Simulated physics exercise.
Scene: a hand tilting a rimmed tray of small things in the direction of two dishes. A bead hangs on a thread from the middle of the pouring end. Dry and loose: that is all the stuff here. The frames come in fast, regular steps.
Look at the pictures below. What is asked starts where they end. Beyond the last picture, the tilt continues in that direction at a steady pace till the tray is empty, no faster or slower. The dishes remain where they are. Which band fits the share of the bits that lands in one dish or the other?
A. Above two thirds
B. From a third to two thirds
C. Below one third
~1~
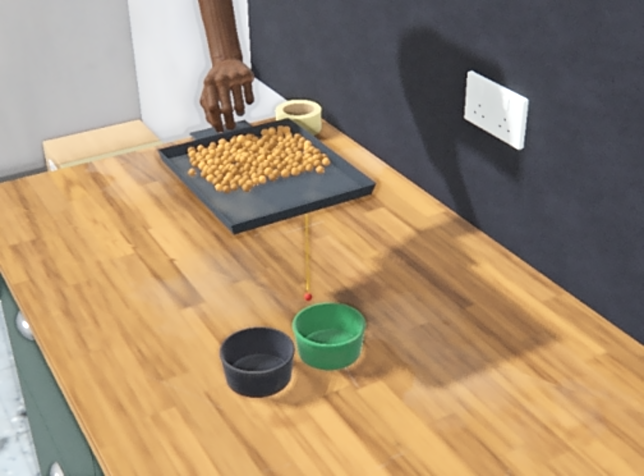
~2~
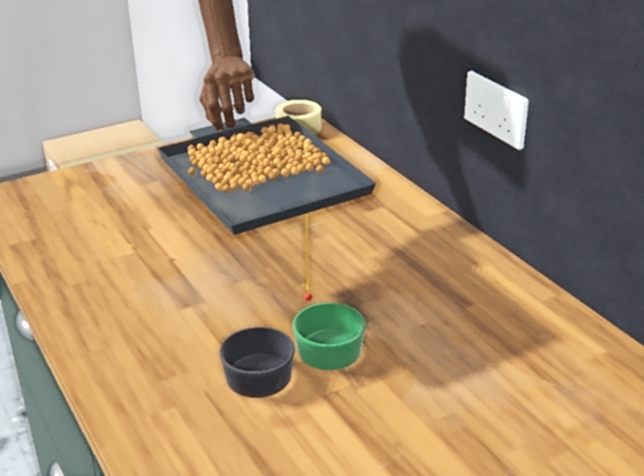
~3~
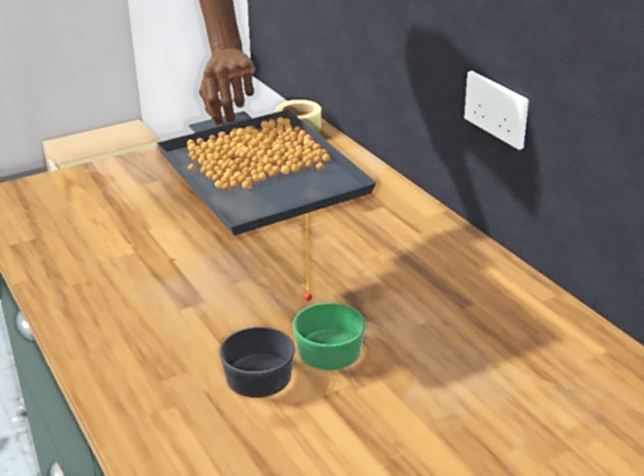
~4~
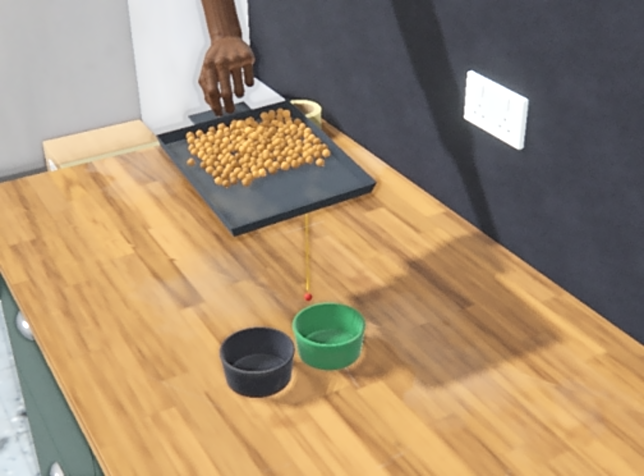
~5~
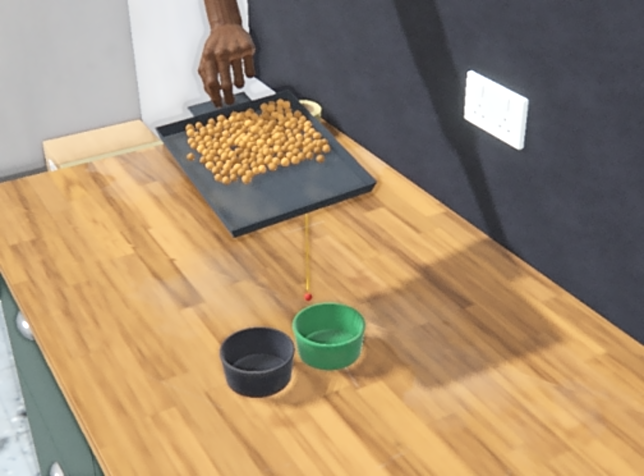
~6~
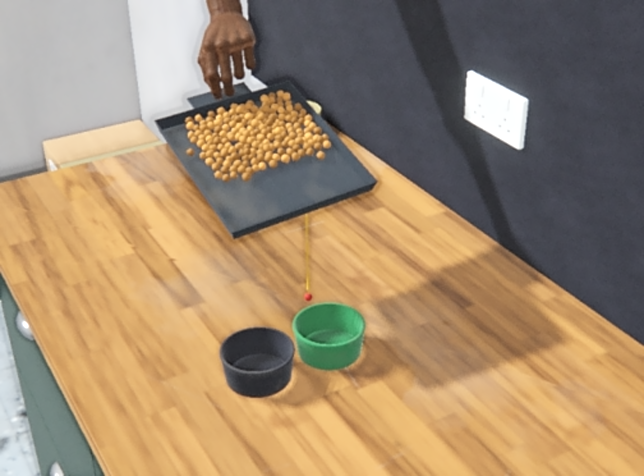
Above two thirds (A).
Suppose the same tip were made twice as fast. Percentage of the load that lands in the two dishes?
Share: Roughly 60%.
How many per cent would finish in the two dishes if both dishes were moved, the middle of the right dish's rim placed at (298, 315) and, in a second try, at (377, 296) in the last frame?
Roughly 50 % and 20 %.
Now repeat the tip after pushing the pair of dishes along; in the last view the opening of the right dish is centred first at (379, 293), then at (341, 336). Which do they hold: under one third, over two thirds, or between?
For the first spot it's less than a third, and for the next one it's the middle third.
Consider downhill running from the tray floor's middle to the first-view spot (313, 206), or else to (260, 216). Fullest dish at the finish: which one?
So, first the one on the right side, and second the one on the left side.
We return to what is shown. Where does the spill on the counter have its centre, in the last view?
Once everything settles, the pieces are centred near (319, 386).
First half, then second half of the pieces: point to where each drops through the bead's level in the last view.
It goes through near (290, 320) first, then near (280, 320).
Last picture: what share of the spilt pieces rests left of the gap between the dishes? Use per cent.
Left share: Some 30 per cent.
Soon, tray tipped steeply; nearly all on the tray; a stray few in the left dish; a stray few in the right dish; a stray few outside both; a small part in the air.
A while on, tray tipped right over; most on the tray; a small part in the left dish; a small part in the right dish; a stray few outside both; a small part in the air.
Towards the end, tray tipped past a quarter turn; about half in the left dish; about a third in the right dish; about a quarter outside both.
Finally, tray tipped past a quarter turn; about half in the left dish; about a third in the right dish; about a quarter outside both.
